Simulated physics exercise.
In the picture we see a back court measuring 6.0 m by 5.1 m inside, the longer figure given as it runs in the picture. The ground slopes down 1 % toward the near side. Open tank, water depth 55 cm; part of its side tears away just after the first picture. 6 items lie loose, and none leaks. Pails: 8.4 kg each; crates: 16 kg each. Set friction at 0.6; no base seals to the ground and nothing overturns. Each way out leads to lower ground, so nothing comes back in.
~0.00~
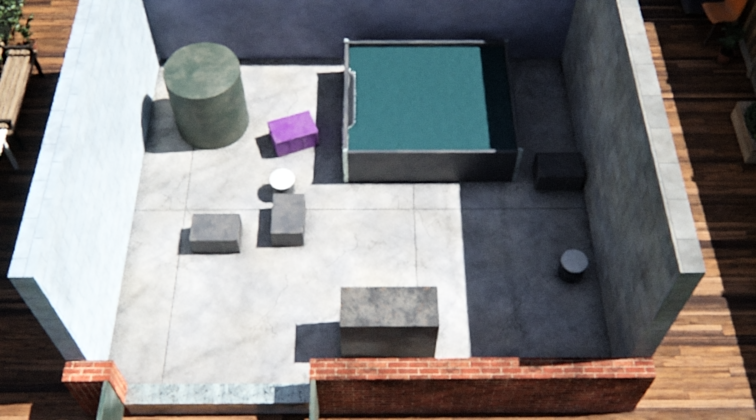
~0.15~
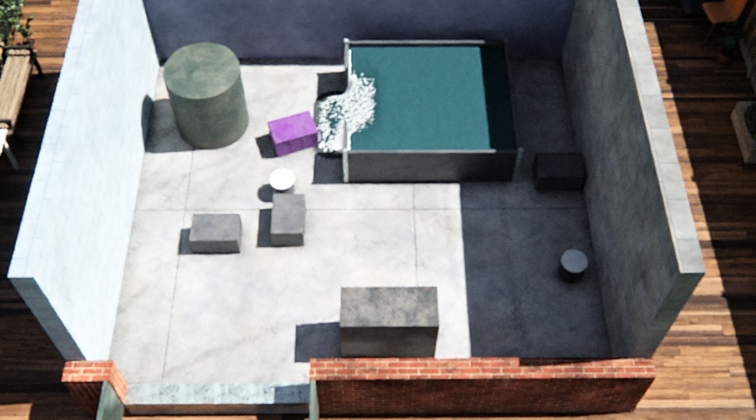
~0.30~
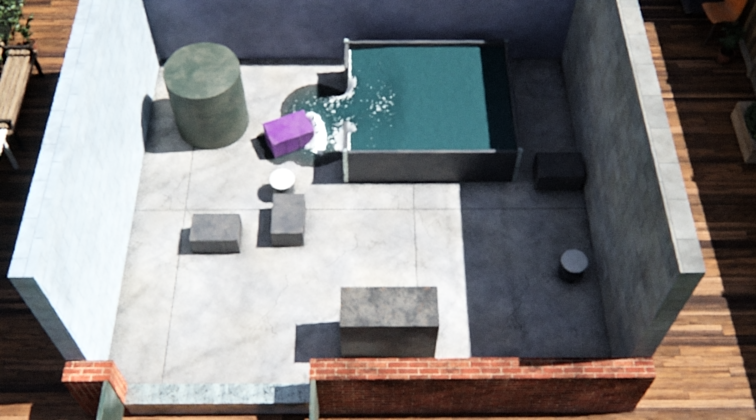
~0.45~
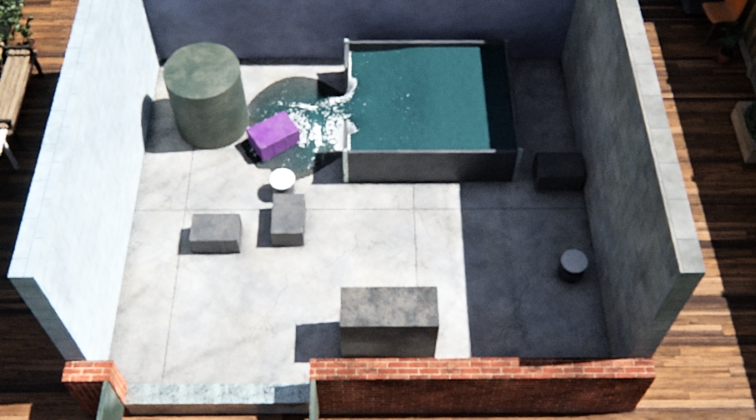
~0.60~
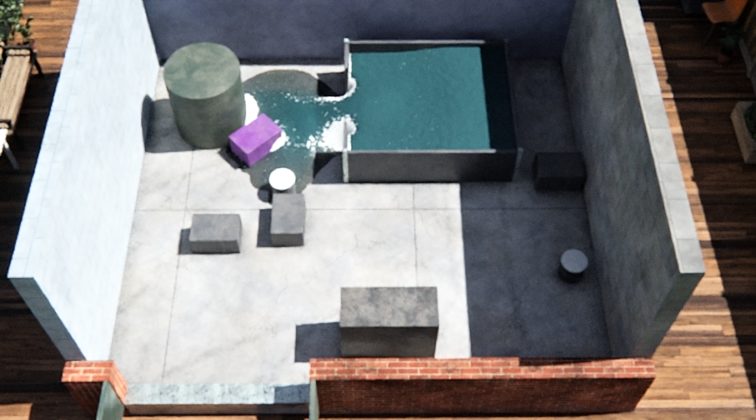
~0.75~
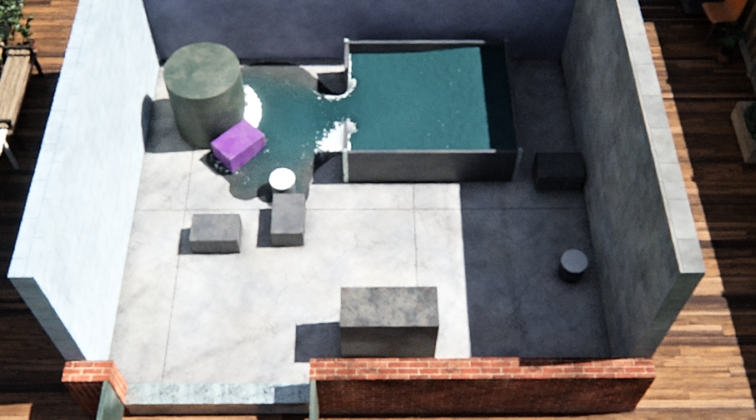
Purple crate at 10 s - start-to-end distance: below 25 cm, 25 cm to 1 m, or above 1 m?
It will be left a long way off.
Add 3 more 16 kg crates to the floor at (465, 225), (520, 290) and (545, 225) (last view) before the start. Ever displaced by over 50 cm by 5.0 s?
One by one: Below the mark, below the mark, below the mark.
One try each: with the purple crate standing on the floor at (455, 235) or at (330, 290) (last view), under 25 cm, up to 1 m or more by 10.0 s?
One after the other: It stays more or less still, and then it stays more or less still.
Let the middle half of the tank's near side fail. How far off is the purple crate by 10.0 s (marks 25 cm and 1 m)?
The purple crate remains where it was.
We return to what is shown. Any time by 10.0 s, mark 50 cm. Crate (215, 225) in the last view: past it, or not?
It went too far.
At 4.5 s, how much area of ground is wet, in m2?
At that time the wet patch spans about 19 m2.
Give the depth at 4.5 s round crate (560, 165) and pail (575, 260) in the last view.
Depth approx. 0 cm / 0 cm.
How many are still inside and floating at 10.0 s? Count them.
My tally comes to 0.
After 2.0 s the purple crate is near (150, 204), 2.2 m from its start, afloat; 0 of 6 are out; 1 afloat.
After 4.5 s the purple crate has gone out; 1 of 6 are out; 0 afloat.
After 7.0 s the purple crate has gone out; 1 of 6 are out; 0 afloat.
After 10.0 s the purple crate has gone out; 1 of 6 are out; 0 afloat.
